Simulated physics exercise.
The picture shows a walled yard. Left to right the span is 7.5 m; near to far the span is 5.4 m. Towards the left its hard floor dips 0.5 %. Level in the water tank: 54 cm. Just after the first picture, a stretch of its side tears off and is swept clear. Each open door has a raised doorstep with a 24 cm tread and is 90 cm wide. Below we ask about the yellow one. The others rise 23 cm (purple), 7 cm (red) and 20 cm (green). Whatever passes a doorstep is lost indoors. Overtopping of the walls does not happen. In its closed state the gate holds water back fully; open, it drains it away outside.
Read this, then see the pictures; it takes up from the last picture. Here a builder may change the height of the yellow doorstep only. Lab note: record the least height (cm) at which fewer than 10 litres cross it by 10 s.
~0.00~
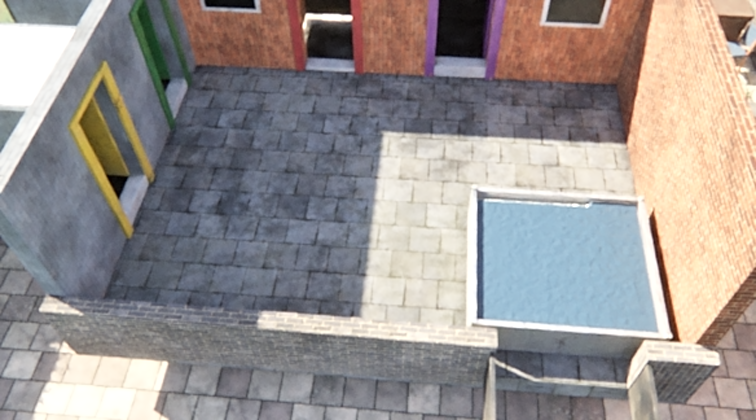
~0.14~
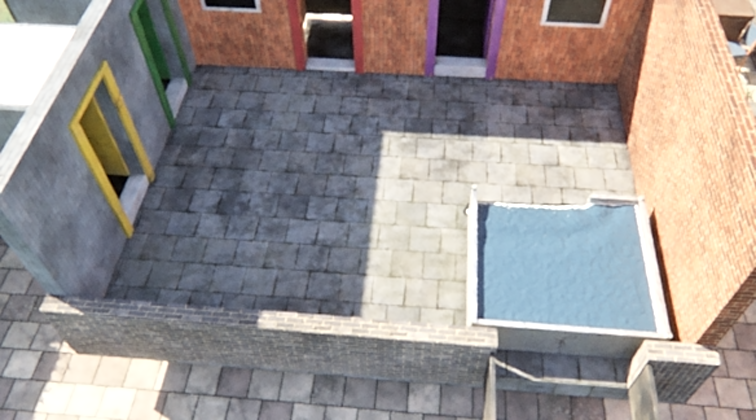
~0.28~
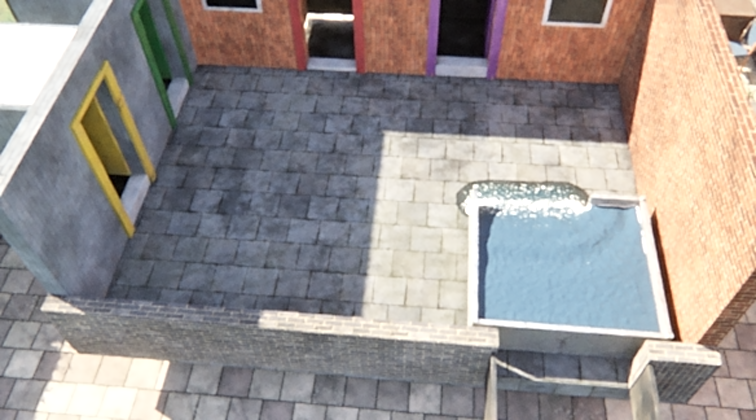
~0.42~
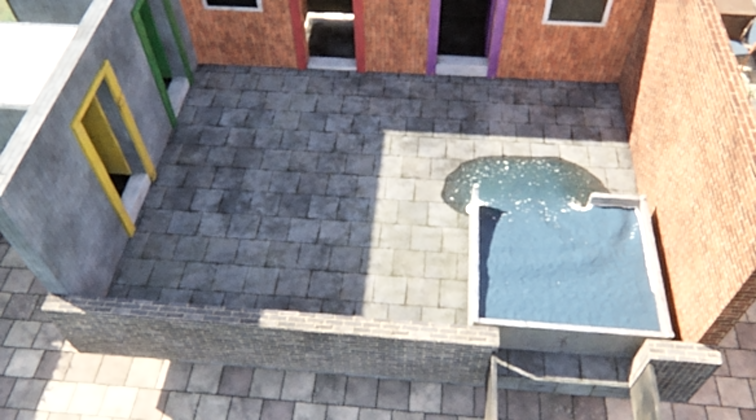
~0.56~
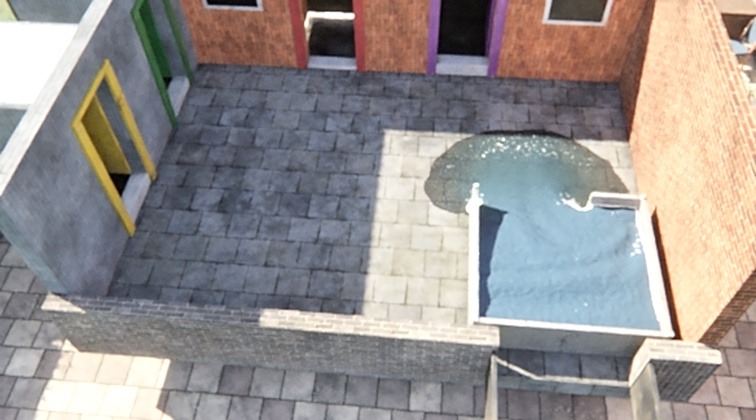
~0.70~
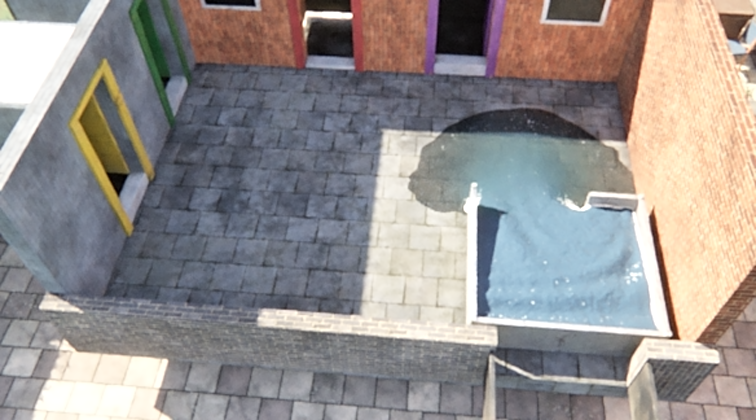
Least height: 6 cm.
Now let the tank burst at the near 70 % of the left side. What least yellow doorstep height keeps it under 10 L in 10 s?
Close to 20 cm at the least.
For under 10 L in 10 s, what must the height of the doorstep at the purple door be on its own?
For the purple door, about 23 cm.
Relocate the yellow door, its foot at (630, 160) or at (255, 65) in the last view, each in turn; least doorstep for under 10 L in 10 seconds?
Around 9.0 and 10.5 cm respectively.
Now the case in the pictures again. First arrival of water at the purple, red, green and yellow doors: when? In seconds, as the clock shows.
The purple door gets it at 1.1 s, the red door at 2.2 s, the green door at 3.4 s and the yellow door at 4.5 s.
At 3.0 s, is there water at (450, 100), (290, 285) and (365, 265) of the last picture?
1: Awash; 2: Unwetted; 3: Unwetted.
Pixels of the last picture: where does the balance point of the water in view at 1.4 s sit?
About (539, 232).
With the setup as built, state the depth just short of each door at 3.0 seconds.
Depths in cm: Purple 23, red 11, green 0, yellow 0.
After 1.4 s water covers 25 % of the floor, deepest (30 cm) near (486, 212); it has not reached the yellow door.
After 3.0 s water covers 40 % of the floor, deepest (28 cm) near (527, 84); it has not reached the yellow door.
After 10.0 s water covers 90 % of the floor, deepest (14 cm) near (92, 326); 8 cm at the yellow door, 0 litres in over its 21 cm doorstep.
At the yellow door as built, the water arrived by 4.6 s and peaked near 9 cm at 8.4 s.
With a doorstep of 5.5 cm, 13 litres would have come in within the 10 s; with 7 cm, 4 litres. So under 10 litres takes about 6 cm.
